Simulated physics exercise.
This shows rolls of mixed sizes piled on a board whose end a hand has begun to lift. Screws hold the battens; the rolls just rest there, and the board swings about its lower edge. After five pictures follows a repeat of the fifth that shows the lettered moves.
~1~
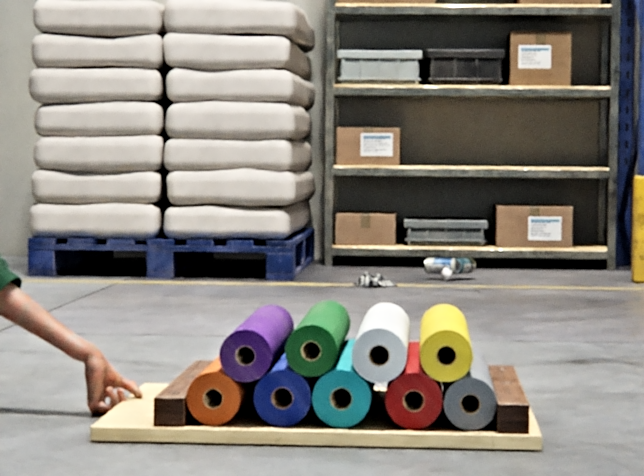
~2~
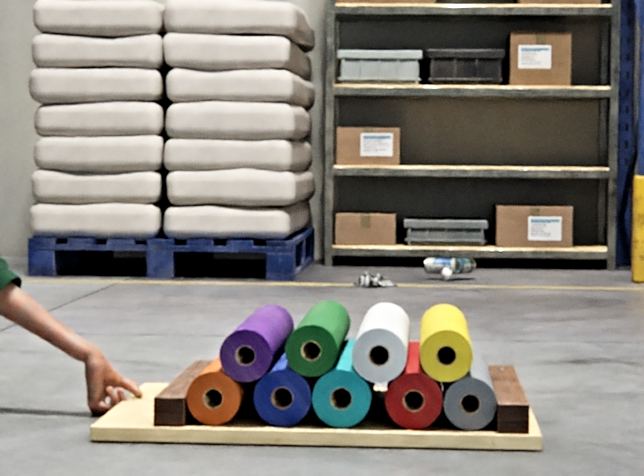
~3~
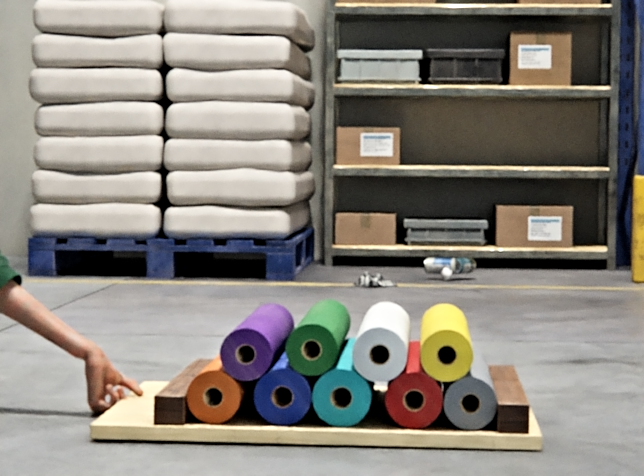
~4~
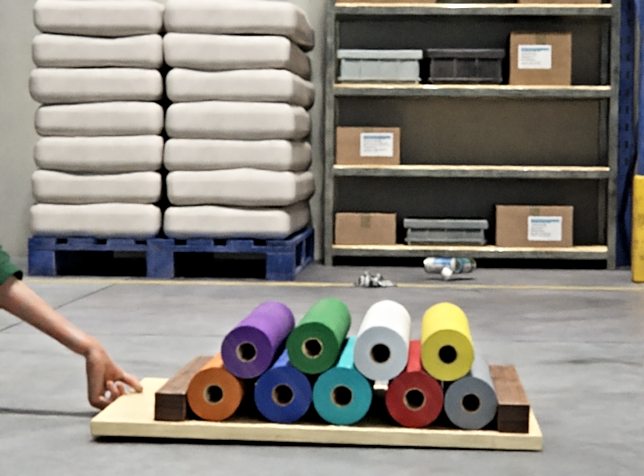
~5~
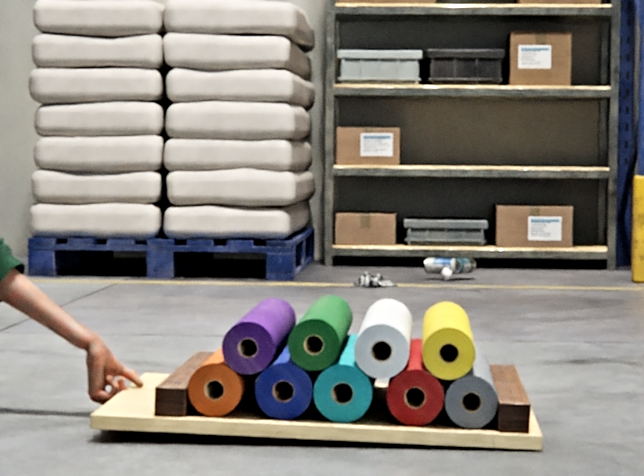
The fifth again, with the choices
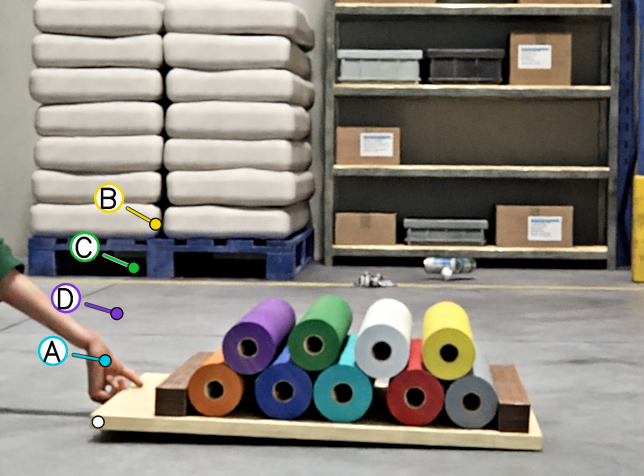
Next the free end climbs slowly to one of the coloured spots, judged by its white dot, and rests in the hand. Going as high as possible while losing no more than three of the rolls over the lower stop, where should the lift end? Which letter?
The highest mark that will do is B.
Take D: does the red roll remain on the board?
Yes, with D.
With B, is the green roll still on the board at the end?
Yes.
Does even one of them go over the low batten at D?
No, at D.
On the marked copy, A at (105, 361); B at (156, 224); C at (134, 268); D at (117, 314); the white dot at (98, 422).
Taking B. A third of the way, board at 17°.
Two thirds of the way, board at 29°.
When it is over, board at 29°, one over the low batten (yellow).
As for the rest, A none over the low batten; C none over the low batten; D none over the low batten.
